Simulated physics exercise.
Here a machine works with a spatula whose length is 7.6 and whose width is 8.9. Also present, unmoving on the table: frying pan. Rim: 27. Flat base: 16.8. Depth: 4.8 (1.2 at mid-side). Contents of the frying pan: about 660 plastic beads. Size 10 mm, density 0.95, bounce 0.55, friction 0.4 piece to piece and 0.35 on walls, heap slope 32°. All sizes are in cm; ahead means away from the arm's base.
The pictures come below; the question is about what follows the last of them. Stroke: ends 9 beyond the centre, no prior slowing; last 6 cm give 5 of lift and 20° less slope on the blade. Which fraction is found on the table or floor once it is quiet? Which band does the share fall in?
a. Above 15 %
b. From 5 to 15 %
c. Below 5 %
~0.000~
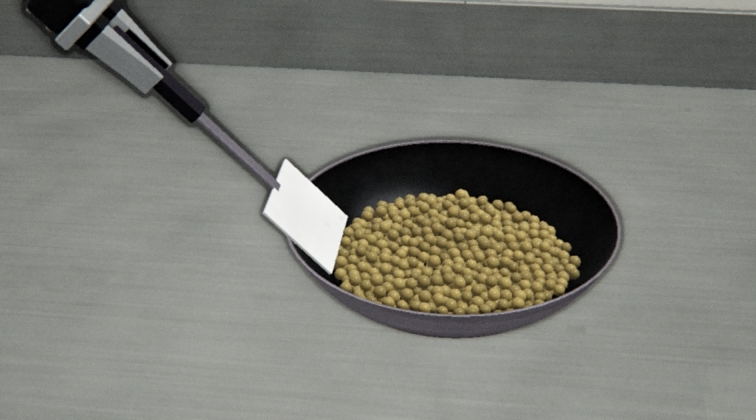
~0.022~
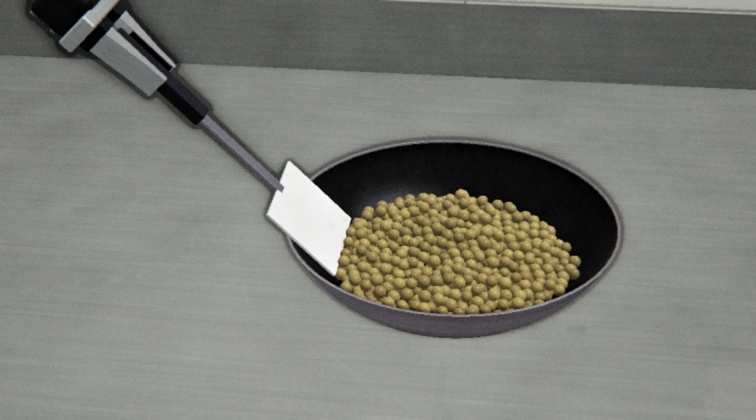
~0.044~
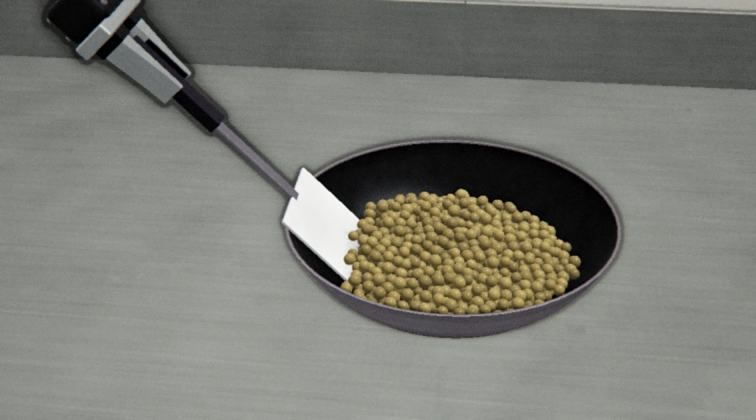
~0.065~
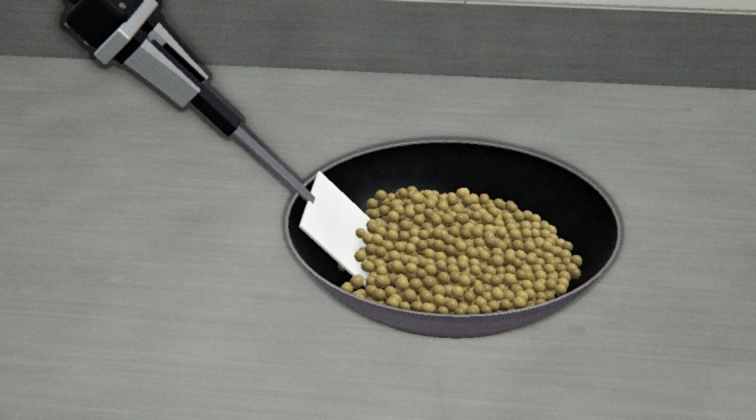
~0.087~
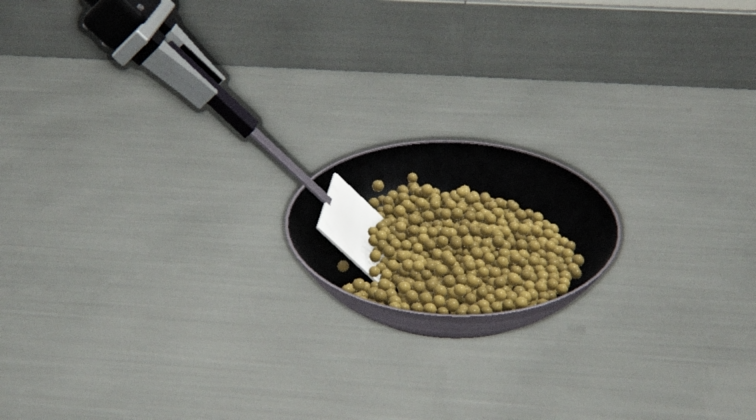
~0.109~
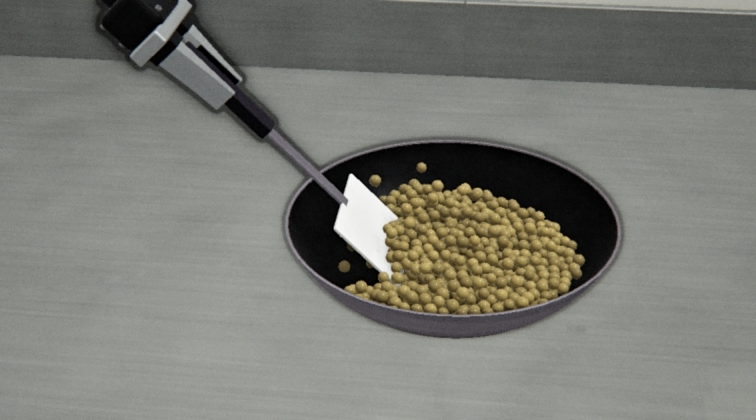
The answer is b.
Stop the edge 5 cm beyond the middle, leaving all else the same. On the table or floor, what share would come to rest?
That would give close to 0 per cent.
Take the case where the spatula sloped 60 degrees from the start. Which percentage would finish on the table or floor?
It would come to roughly 10 percent.
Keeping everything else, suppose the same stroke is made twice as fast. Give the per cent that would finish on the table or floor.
Then roughly 20 percent.
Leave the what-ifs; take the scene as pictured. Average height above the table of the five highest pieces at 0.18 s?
They are around 4 cm up.
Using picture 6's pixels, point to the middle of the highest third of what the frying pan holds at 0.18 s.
Around (478, 240).
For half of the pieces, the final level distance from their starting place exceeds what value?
About 3 cm.
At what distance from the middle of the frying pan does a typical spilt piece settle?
Looks like roughly 28 centimetres to me.
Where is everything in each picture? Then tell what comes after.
Spatula top edge at (275, 185), sloping 46°; upper third of the load around (452, 248), from x 335 to 575, top at y 195; 662 in the frying pan, in the first picture.
Spatula top edge at (278, 187), sloping 46°; upper third of the load around (450, 248), from x 340 to 575, top at y 195, in the second picture.
Spatula top edge at (293, 194), sloping 46°; upper third of the load around (438, 247), from x 345 to 575, top at y 195, in the third picture.
Spatula top edge at (310, 198), sloping 46°; upper third of the load around (439, 245), from x 345 to 575, top at y 190, in the fourth picture.
Spatula top edge at (326, 199), sloping 46°; upper third of the load around (446, 242), from x 345 to 580, top at y 180, in the fifth picture.
Spatula top edge at (343, 200), sloping 46°; upper third of the load around (452, 242), from x 345 to 580, top at y 170; 662 in the frying pan, in the sixth picture.
After 0.18 s, sloping 46°, highest piece 4 above the table; 662 in the frying pan.
After 0.25 s, sloping 38°, highest piece 6 above the table; 662 in the frying pan.
After 0.49 s, sloping 26°, highest piece 5 above the table; 592 in the frying pan, 70 on the table or floor.
After 1.54 s, sloping 26°, highest piece 4 above the table; 592 in the frying pan, 70 on the table or floor.
At rest, 592 in the frying pan, 70 on the table or floor. That is 11 % on the table or floor.
